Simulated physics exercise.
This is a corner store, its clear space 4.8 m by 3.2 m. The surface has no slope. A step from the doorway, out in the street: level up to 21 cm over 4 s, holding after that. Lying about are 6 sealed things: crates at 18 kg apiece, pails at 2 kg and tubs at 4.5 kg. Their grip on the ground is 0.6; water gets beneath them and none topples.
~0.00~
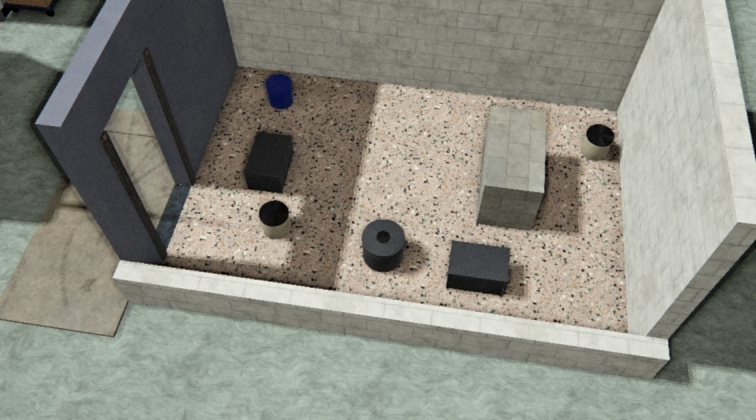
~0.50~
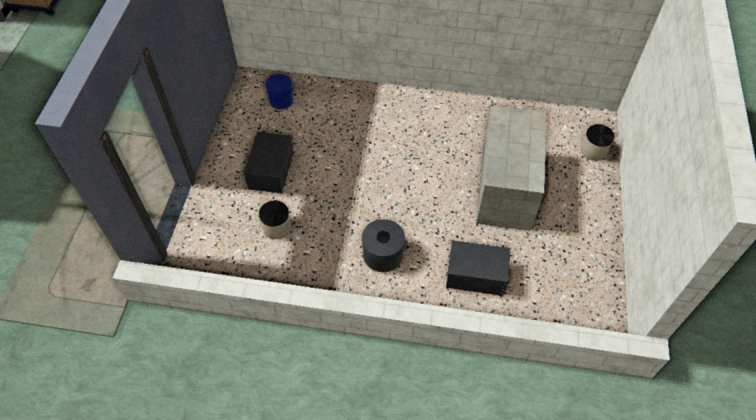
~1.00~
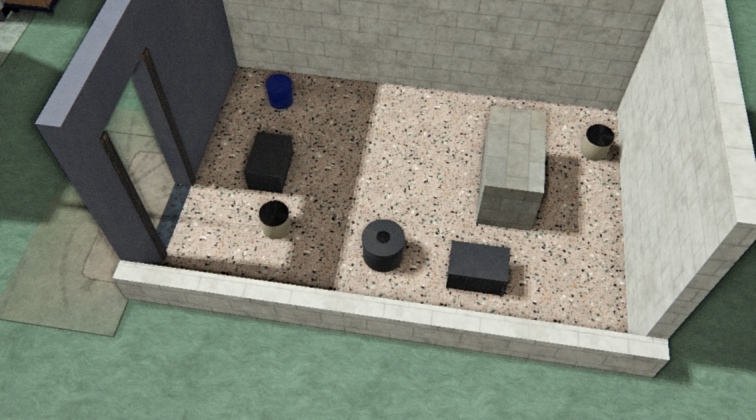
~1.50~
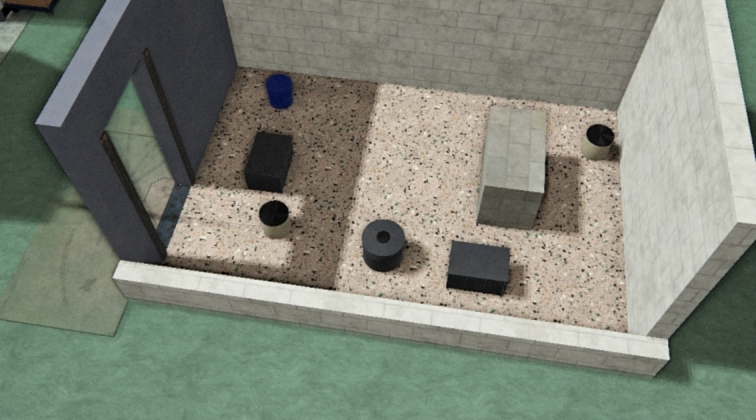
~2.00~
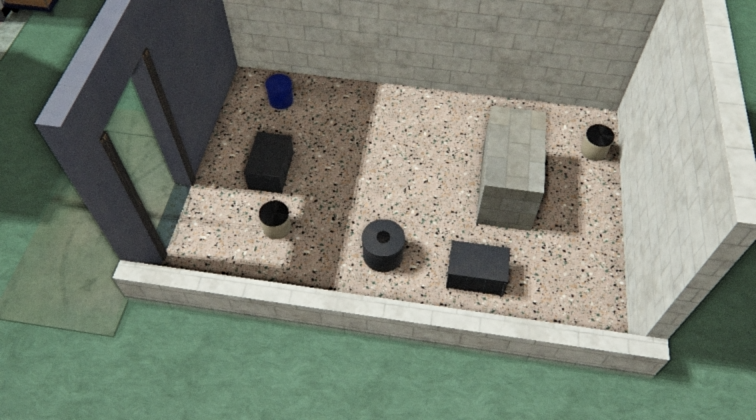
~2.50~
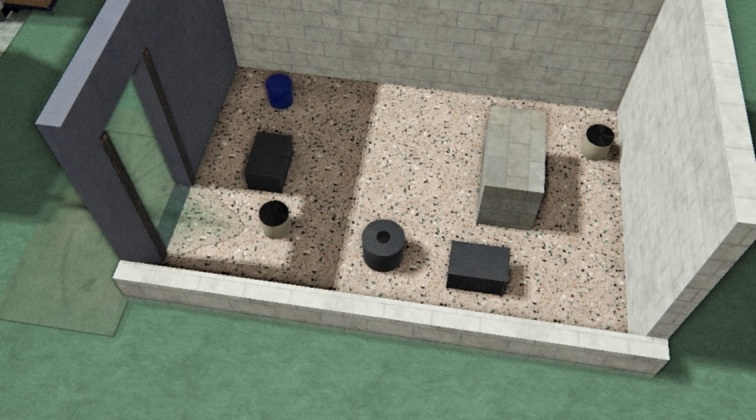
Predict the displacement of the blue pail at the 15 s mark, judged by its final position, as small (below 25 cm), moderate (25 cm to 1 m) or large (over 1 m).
Moderate.
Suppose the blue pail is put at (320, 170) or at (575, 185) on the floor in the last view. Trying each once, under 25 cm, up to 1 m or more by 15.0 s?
Taking them in order, it is swept well off and then it is swept well off.
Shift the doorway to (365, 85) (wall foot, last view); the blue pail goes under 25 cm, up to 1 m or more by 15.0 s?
As for the blue pail, it winds up a long way off.
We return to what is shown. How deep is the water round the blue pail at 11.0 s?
Depth approx. 4 cm.
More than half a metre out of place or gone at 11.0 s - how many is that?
It comes to 4.
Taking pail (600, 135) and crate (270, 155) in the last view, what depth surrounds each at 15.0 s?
First roughly 10 cm, second roughly 9 cm.
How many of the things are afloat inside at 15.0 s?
Answer: 6.
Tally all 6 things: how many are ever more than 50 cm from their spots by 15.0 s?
Answer: 5.
After 3.5 s the blue pail is near (278, 83), 0.0 m from its start, aground; 0 afloat.
After 6.8 s the blue pail is near (279, 83), 0.0 m from its start, aground; 2 afloat.
After 11.0 s the blue pail is near (274, 113), 0.5 m from its start, afloat; 6 afloat.
After 15.0 s the blue pail is near (239, 102), 0.6 m from its start, afloat; 6 afloat.
